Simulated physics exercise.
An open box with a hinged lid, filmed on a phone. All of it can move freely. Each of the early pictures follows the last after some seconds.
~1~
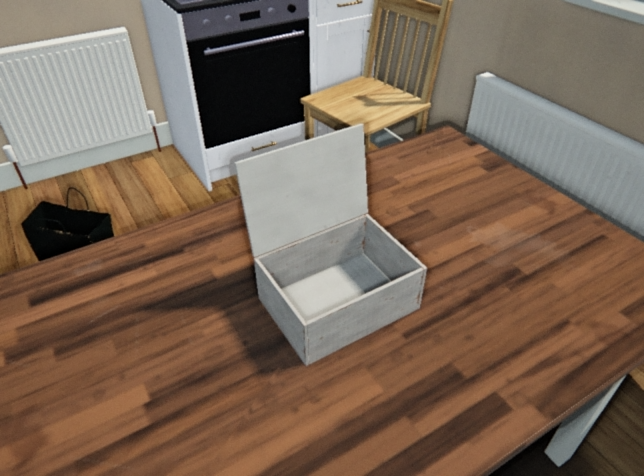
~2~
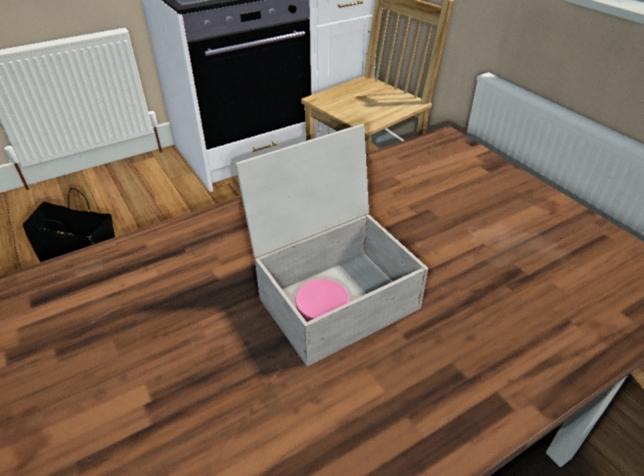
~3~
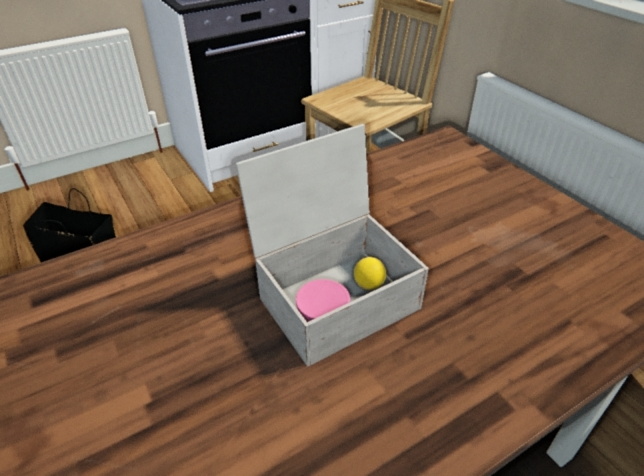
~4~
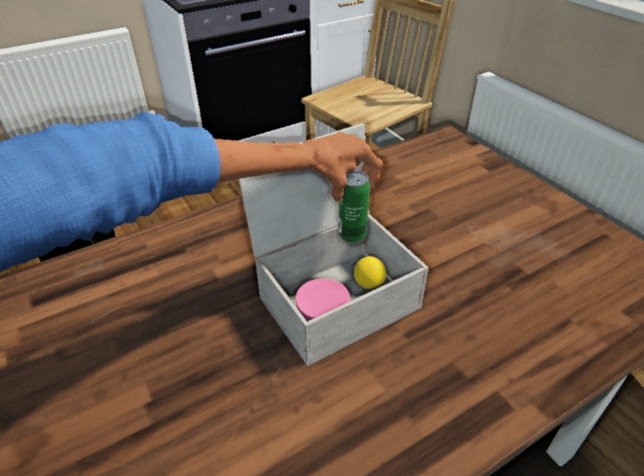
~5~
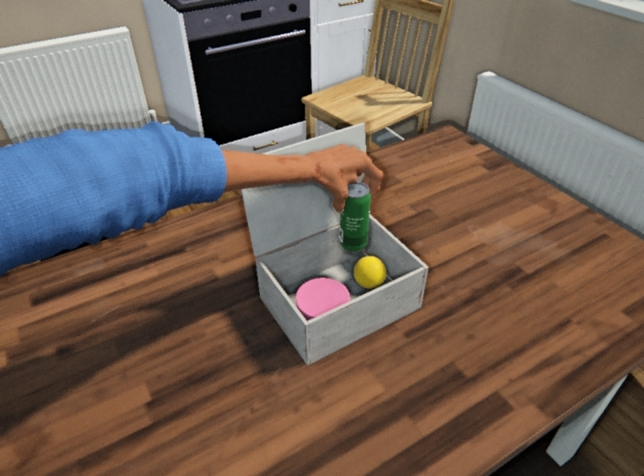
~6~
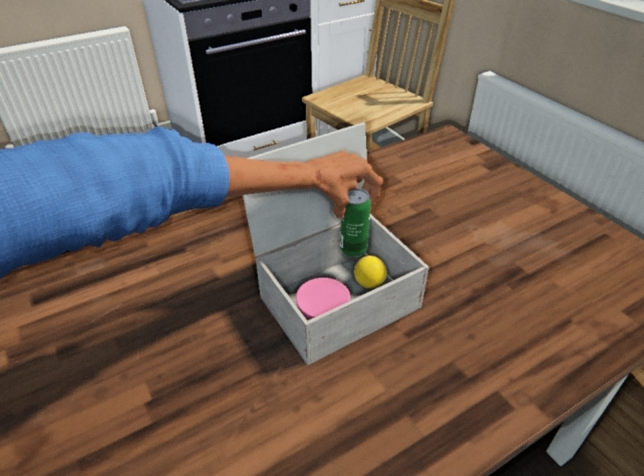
In this clip, an open white box on a wooden table is empty, then holds a pink round object, then also a yellow ball. A blue-sleeved arm reaches in from the left, lowering a green can slightly into the box.
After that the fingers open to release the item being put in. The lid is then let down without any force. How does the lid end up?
The lid ends up closed flat.
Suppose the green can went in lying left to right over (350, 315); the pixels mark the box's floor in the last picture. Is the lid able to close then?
Then it will not close.
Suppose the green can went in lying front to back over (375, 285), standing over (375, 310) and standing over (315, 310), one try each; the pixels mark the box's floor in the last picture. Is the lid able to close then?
On try one it fits down fine; on try two it won't go down; on try three it won't go down.
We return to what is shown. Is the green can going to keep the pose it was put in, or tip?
Observation: It tilts over.
Then, 0.60 s after the last picture, green can on its side near (324, 281); yellow lemon rolled about its own width.
Then, 1.40 s after the last picture, lid 72° above the rim; green can on its side near (316, 281); yellow lemon rolled about its own width.
Then, 2.10 s after the last picture, lid 26° above the rim; green can on its side near (316, 281); yellow lemon rolled about its own width.
At rest, lid shut; tipped over in the box, green can; moved from the start, yellow lemon; pink tub in place. Seen from the same camera at the end, green can near (316, 282).
